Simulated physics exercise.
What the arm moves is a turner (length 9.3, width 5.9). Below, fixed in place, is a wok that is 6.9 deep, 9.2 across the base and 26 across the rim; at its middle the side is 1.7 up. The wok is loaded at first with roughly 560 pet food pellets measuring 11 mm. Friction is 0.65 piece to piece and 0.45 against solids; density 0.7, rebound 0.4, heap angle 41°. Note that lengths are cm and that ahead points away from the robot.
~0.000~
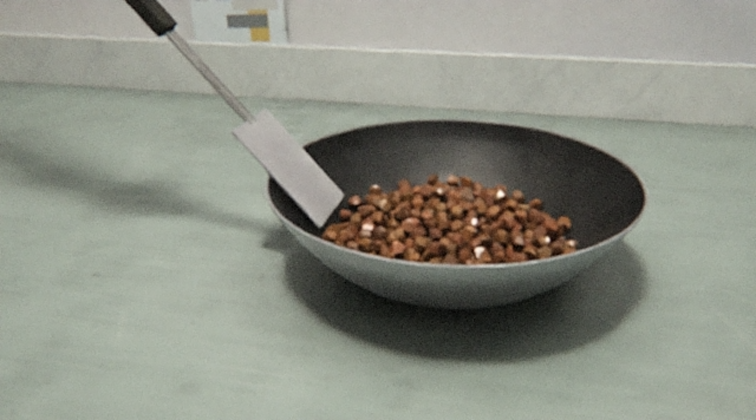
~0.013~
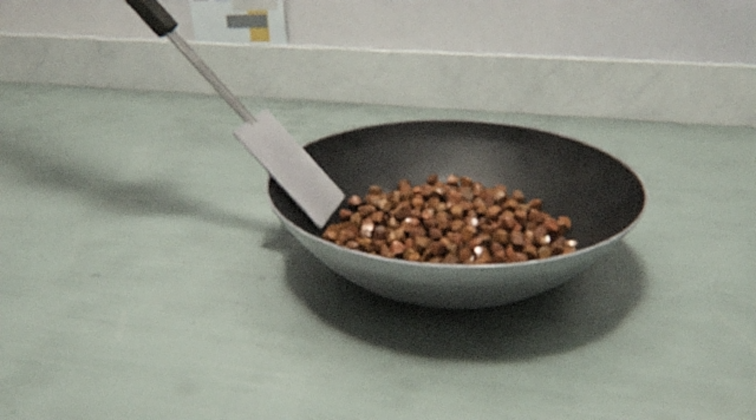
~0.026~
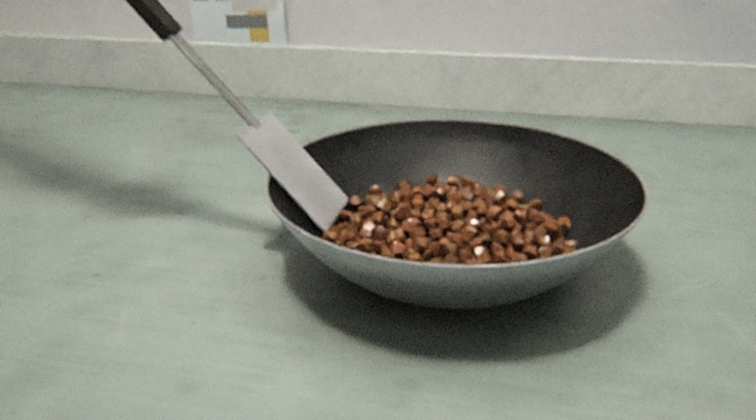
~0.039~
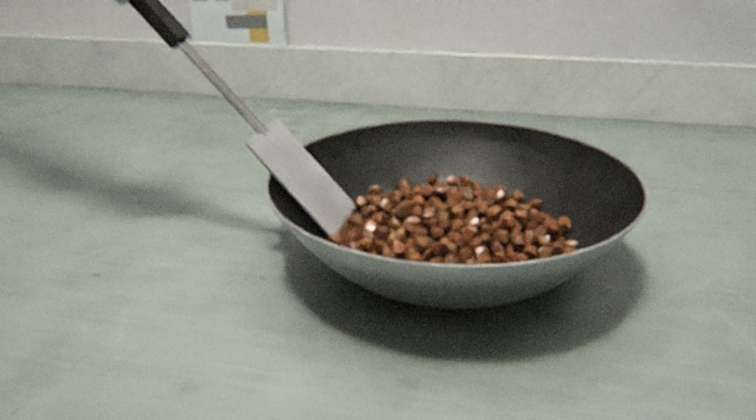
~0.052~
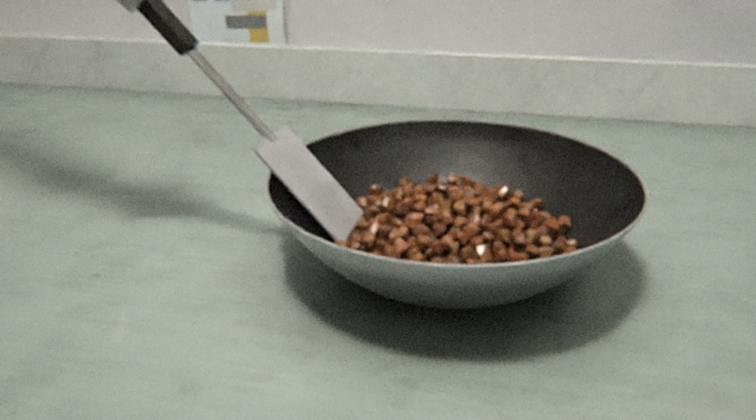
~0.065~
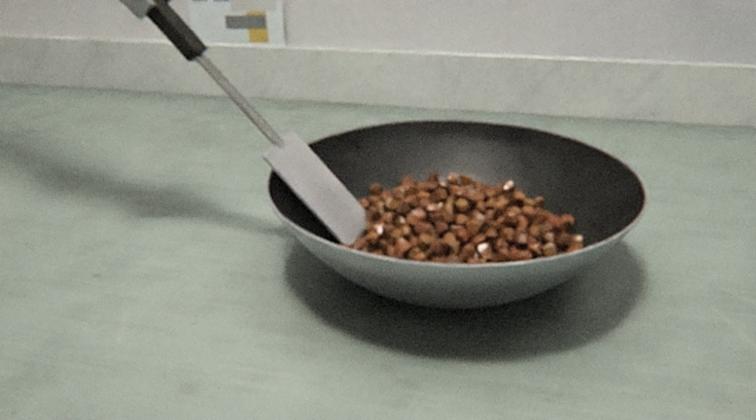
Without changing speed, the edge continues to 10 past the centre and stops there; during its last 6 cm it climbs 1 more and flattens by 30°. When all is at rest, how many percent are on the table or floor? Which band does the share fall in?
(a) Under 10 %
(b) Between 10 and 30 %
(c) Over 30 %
b, between 10 and 30 %.
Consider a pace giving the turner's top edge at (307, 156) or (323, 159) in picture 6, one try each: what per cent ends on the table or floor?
Respectively, some 35 and 40 per cent.
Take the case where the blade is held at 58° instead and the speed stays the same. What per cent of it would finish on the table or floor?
Estimate: Approx. 20 %.
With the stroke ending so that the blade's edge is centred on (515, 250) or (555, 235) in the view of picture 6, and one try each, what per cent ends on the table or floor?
0 % and 5 %.
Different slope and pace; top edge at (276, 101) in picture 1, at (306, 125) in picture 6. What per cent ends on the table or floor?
20 per cent.
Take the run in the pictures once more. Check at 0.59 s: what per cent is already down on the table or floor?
I'd say close to 15 in a hundred.
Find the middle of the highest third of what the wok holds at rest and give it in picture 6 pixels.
Centre: Roughly (568, 210).
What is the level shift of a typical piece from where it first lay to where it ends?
Somewhere about 4 centimetres, I'd say.
By 0.19 s, sloping 48°, highest piece 6 above the table; 556 in the wok.
By 0.32 s, sloping 39°, highest piece 9 above the table; 549 in the wok, 7 on the blade or in flight.
By 0.59 s, sloping 18°, highest piece 9 above the table; 452 in the wok, 92 on the table or floor, 12 on the blade or in flight.
By 1.64 s, sloping 18°, highest piece 8 above the table; 451 in the wok, 105 on the table or floor.
Final count, 451 in the wok, 105 on the table or floor. That is 19 % on the table or floor.
